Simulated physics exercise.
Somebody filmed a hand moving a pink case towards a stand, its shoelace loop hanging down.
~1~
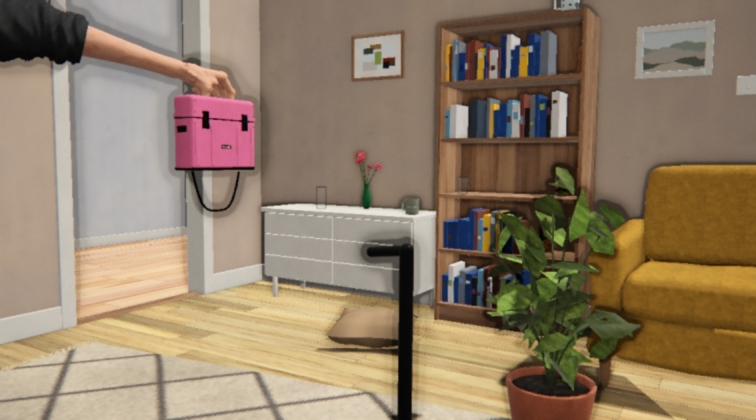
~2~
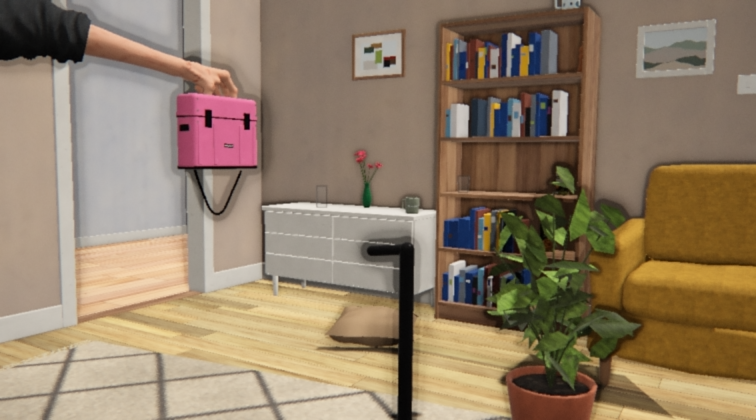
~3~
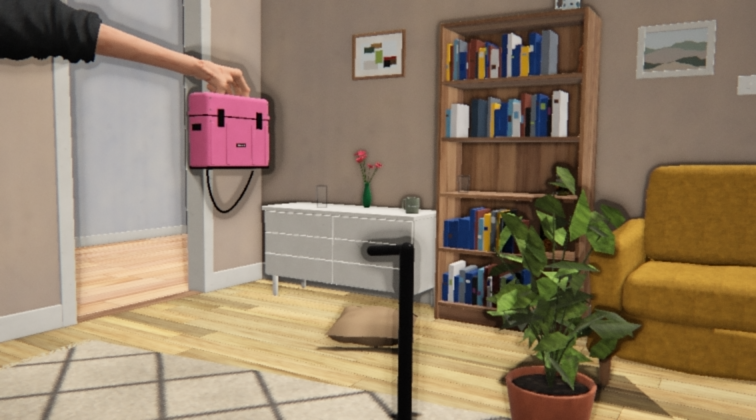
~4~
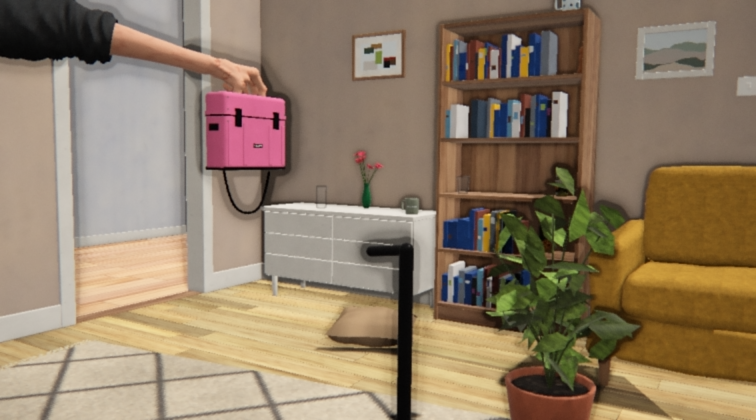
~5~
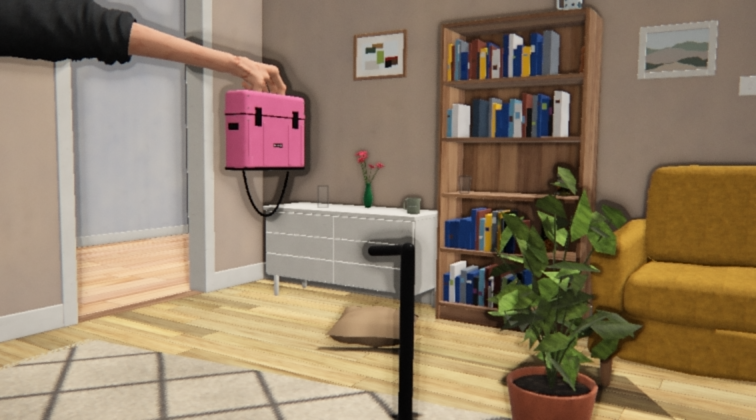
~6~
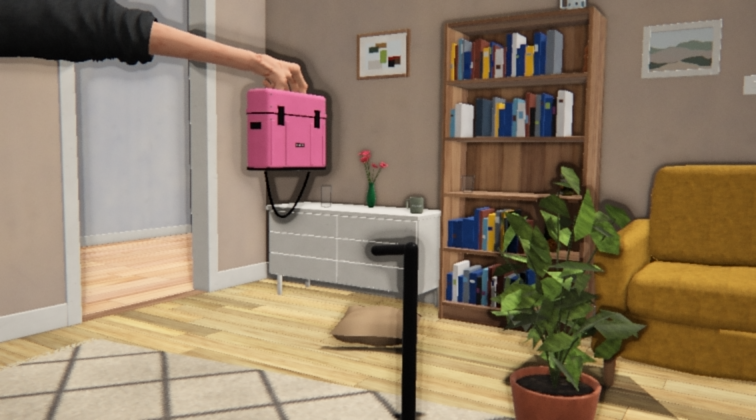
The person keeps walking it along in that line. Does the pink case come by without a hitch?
In the end the pink case goes by freely.
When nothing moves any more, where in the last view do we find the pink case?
Around (580, 127).
Then, 1.02 s past the final frame, case over the post near (396, 130).
Then, 1.96 s past the final frame, case past the post near (520, 128).
When it is over, case past the post near (580, 127). The pink case comes away clean.
